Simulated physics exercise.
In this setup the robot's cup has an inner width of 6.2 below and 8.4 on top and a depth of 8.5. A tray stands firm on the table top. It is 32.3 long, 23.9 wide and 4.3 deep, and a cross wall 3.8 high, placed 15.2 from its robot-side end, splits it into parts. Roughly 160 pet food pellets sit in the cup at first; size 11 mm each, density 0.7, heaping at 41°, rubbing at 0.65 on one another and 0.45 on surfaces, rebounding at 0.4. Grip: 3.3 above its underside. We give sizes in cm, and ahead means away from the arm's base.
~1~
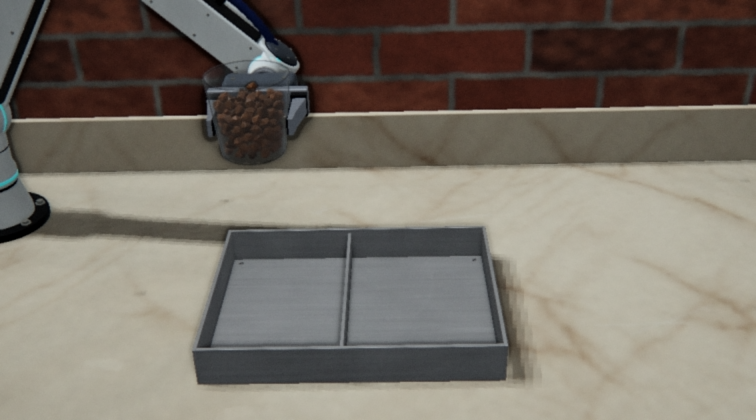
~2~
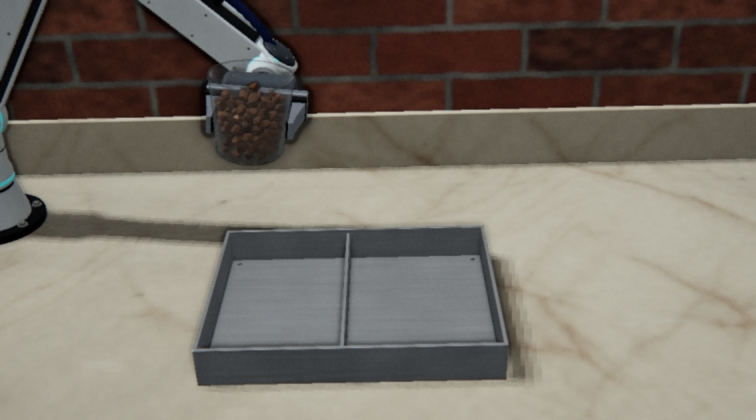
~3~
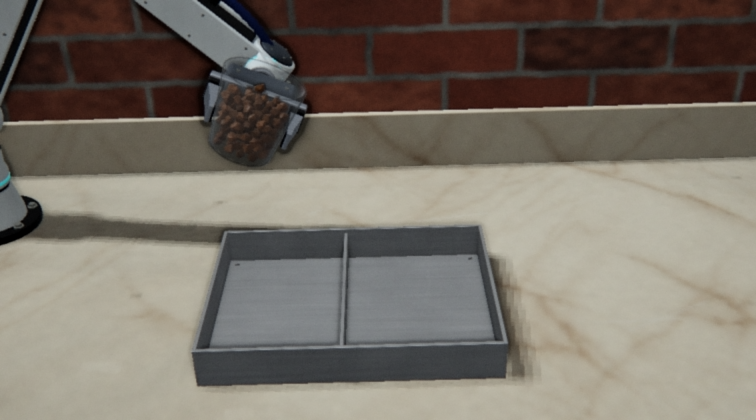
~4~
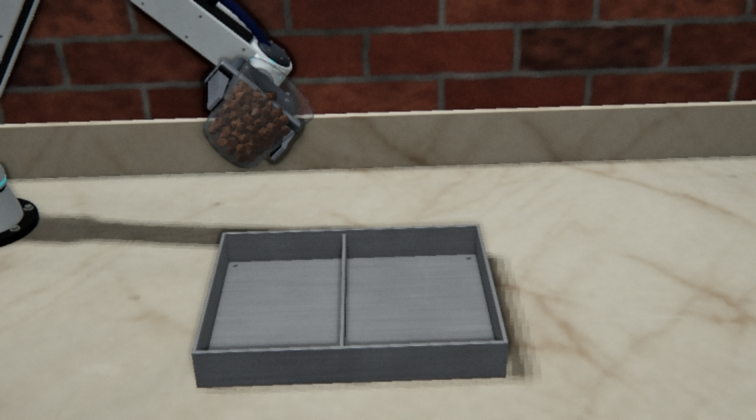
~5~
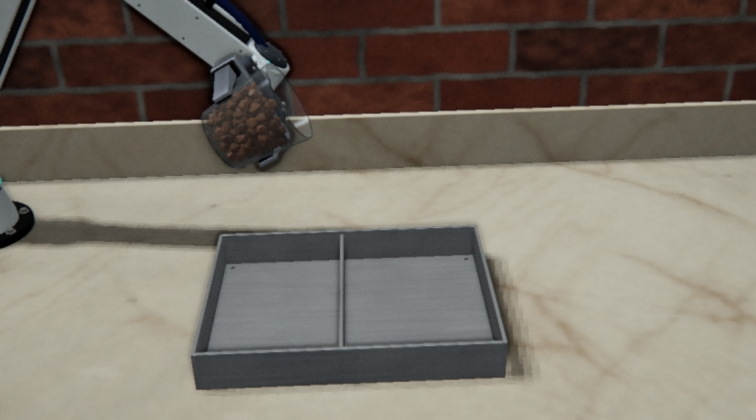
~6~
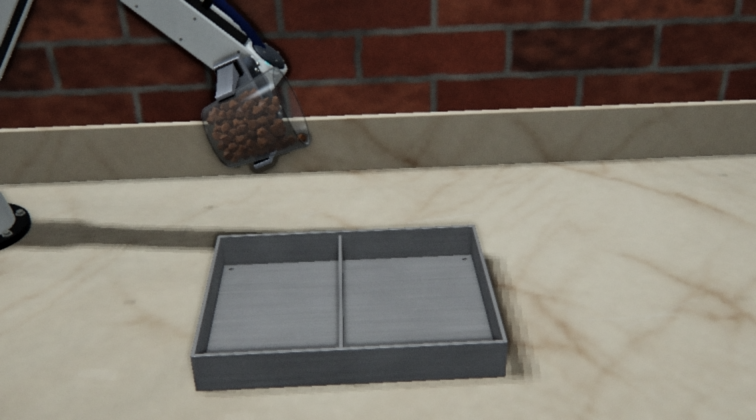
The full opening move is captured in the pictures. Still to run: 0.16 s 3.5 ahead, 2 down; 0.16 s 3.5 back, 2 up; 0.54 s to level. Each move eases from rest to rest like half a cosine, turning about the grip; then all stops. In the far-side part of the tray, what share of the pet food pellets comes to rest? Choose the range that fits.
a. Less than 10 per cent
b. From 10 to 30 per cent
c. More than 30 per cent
a, less than 10 per cent.
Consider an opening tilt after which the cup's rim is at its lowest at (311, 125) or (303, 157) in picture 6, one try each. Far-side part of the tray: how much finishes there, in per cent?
0 % and 20 %.
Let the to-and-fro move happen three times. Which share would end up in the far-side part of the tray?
That share would be near 5 percent.
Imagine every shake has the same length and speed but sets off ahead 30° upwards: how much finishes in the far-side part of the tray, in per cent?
Roughly 10 percent of it.
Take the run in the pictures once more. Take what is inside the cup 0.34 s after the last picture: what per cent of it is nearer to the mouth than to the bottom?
Mouth half share: Roughly 45 %.
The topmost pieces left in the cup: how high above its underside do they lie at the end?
It reaches close to 8.5 cm in the end.
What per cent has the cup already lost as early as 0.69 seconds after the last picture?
About 5 per cent.
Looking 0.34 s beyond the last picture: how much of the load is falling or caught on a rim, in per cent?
I'd reckon close to 2 per cent.
Then, 0.34 s on, tilted 68° forward, highest piece 27 above the table; 157 in the cup, 3 in flight or on a rim.
Then, 0.69 s on, tilted 16° forward, highest piece 30 above the table; 154 in the cup, 3 in the robot-side part, 3 in the far-side part.
Then, 1.06 s on, level, highest piece 30 above the table; 154 in the cup, 3 in the robot-side part, 3 in the far-side part.
Then, 2.11 s on, level, highest piece 30 above the table; 154 in the cup, 3 in the robot-side part, 3 in the far-side part.
In the end, 154 in the cup, 3 in the robot-side part, 3 in the far-side part. That is 2 % in the far-side part of the tray.
